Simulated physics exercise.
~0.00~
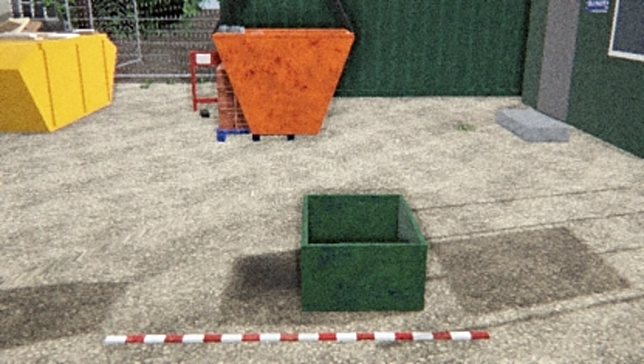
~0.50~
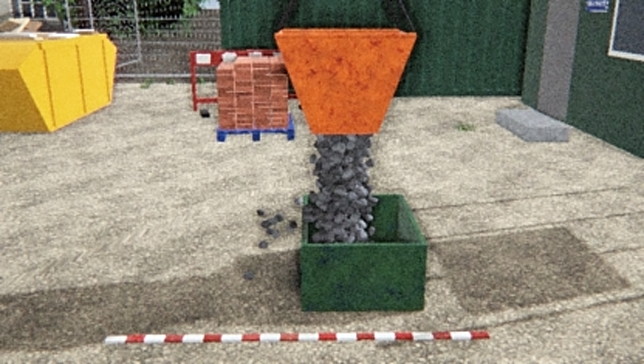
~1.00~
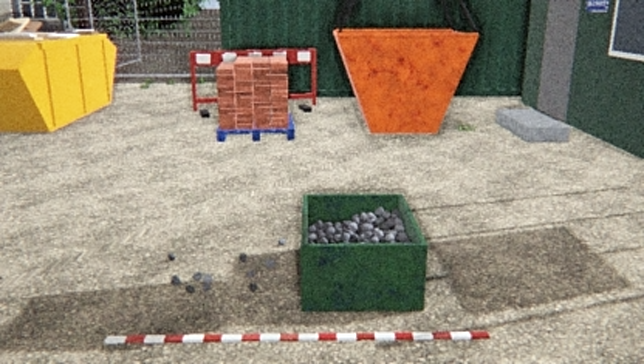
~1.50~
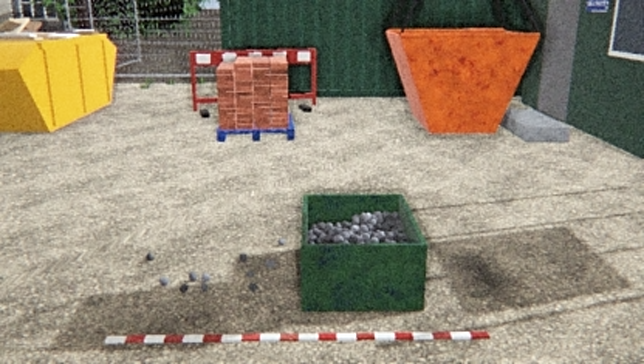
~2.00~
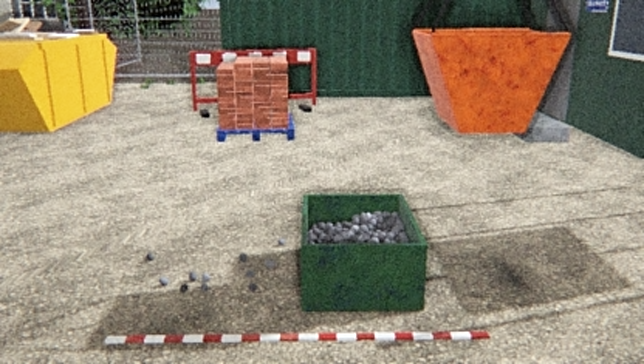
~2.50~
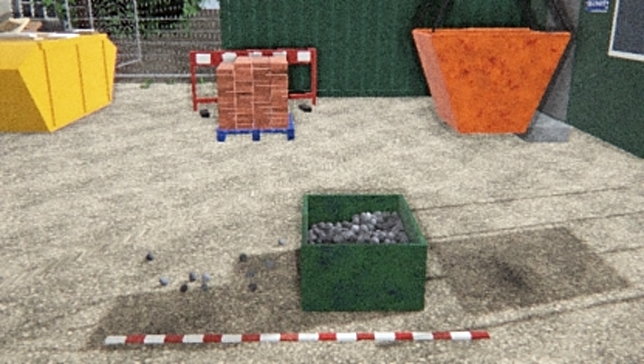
An orange skip slid rightwards above an open green bin and poured a stream of dark grey stones out of its bottom, then carried on right and stopped, leaving nearly all the stones in the bin and a few scattered on its left.
